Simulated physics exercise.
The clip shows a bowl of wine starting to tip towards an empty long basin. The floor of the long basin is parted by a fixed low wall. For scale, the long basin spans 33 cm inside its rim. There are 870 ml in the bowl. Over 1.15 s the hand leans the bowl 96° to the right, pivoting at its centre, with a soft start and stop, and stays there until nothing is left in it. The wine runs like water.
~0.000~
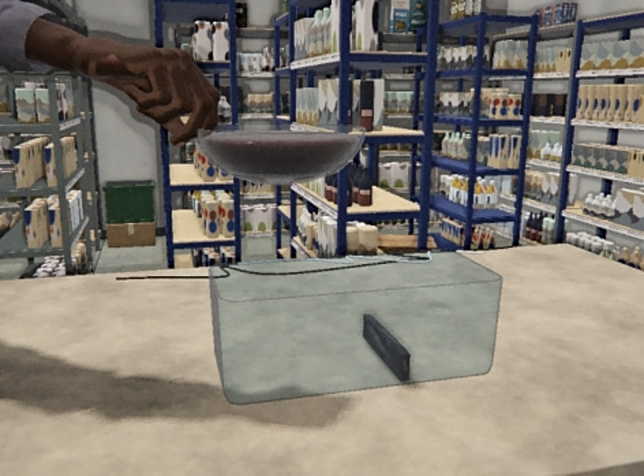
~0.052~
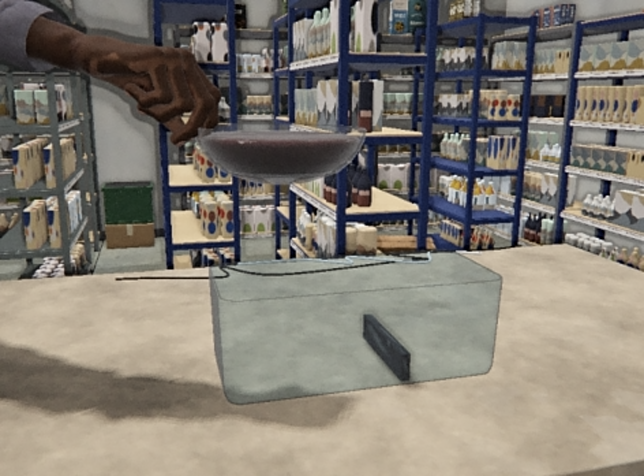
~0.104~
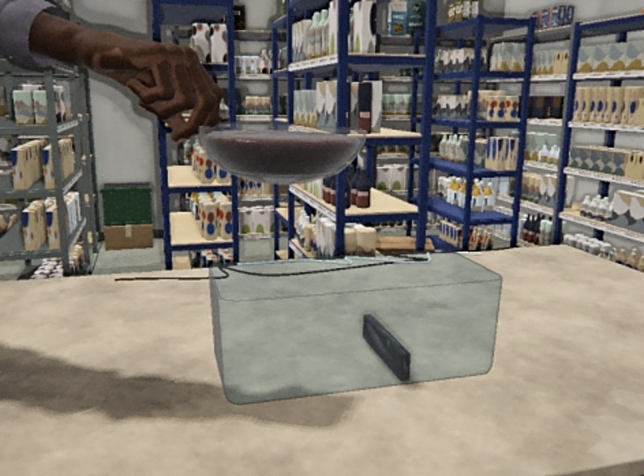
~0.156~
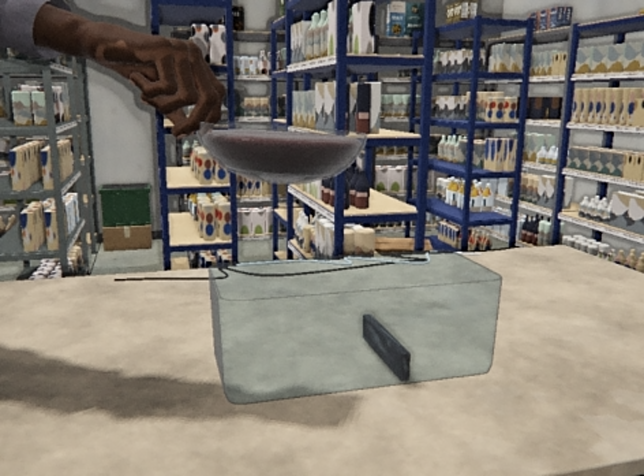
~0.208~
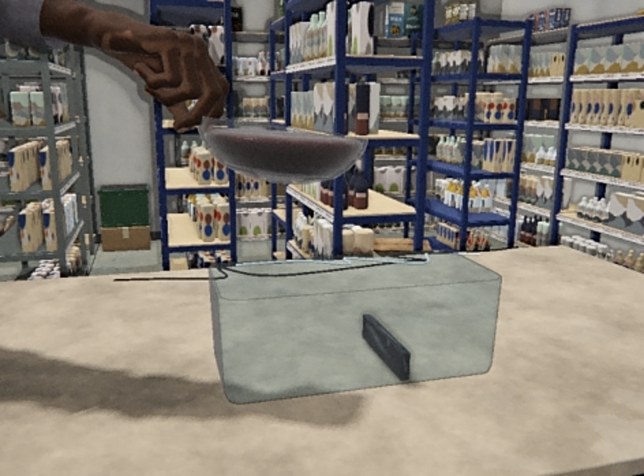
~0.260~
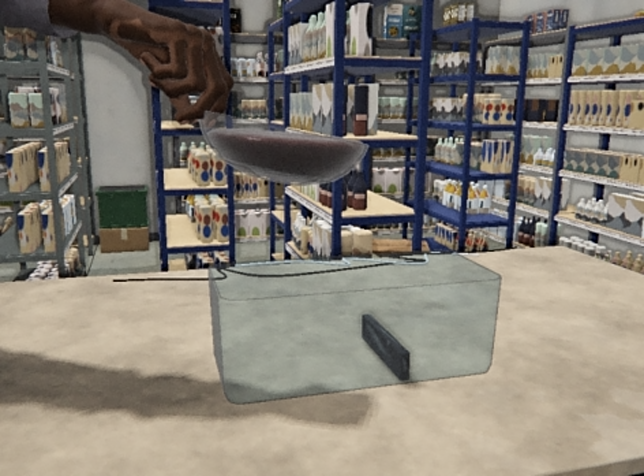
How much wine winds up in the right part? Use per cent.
About 58 per cent.
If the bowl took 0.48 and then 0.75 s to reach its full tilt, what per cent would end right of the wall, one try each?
First 45, then 45 per cent.
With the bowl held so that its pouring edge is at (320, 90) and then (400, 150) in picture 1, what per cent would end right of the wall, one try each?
In turn about 45 and 60 per cent.
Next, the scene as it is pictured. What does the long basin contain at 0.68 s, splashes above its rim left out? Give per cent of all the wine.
Near 32 in a hundred.
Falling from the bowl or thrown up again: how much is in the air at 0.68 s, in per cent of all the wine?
About 44 per cent.
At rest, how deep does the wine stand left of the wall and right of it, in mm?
Left about 12 mm, right about 32 mm.
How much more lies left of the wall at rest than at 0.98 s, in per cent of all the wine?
About 10 per cent.
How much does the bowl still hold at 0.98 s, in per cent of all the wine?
Some 0 per cent.
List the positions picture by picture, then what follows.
It leans 0°; its right rim is at (360, 129); the wine meets the walls at (198, 138) and (355, 135); the long basin's rim runs from (214, 284) to (477, 265); the wall's top is at (385, 334), in the first frame.
It leans 0°; its right rim is at (361, 130); the wine meets the walls at (198, 137) and (355, 136), in the second frame.
It leans 2°; its right rim is at (361, 132); the wine meets the walls at (199, 136) and (355, 137), in the third frame.
It leans 4°; its right rim is at (361, 135); the wine meets the walls at (201, 134) and (357, 139), in the fourth frame.
It leans 8°; its right rim is at (362, 140); the wine meets the walls at (203, 133) and (358, 140), in the fifth frame.
It leans 12°; its right rim is at (362, 146); the wine meets the walls at (205, 132) and (359, 141), in the sixth frame.
Then, 0.68 s in, the tilt is 61° and 23 per cent is still to pour, 2 is left of the wall and 30 right of it.
Then, 0.98 s in, the tilt is 91° and 0 per cent is still to pour, 28 is left of the wall and 65 right of it.
Then, 1.30 s in, the tilt is 96° and 0 per cent is still to pour, 35 is left of the wall and 60 right of it.
Then, 1.65 s in, the tilt is 96° and 0 per cent is still to pour, 36 is left of the wall and 58 right of it.
Finally, 37 per cent lies left of the wall, 58 right of it and 5 outside.
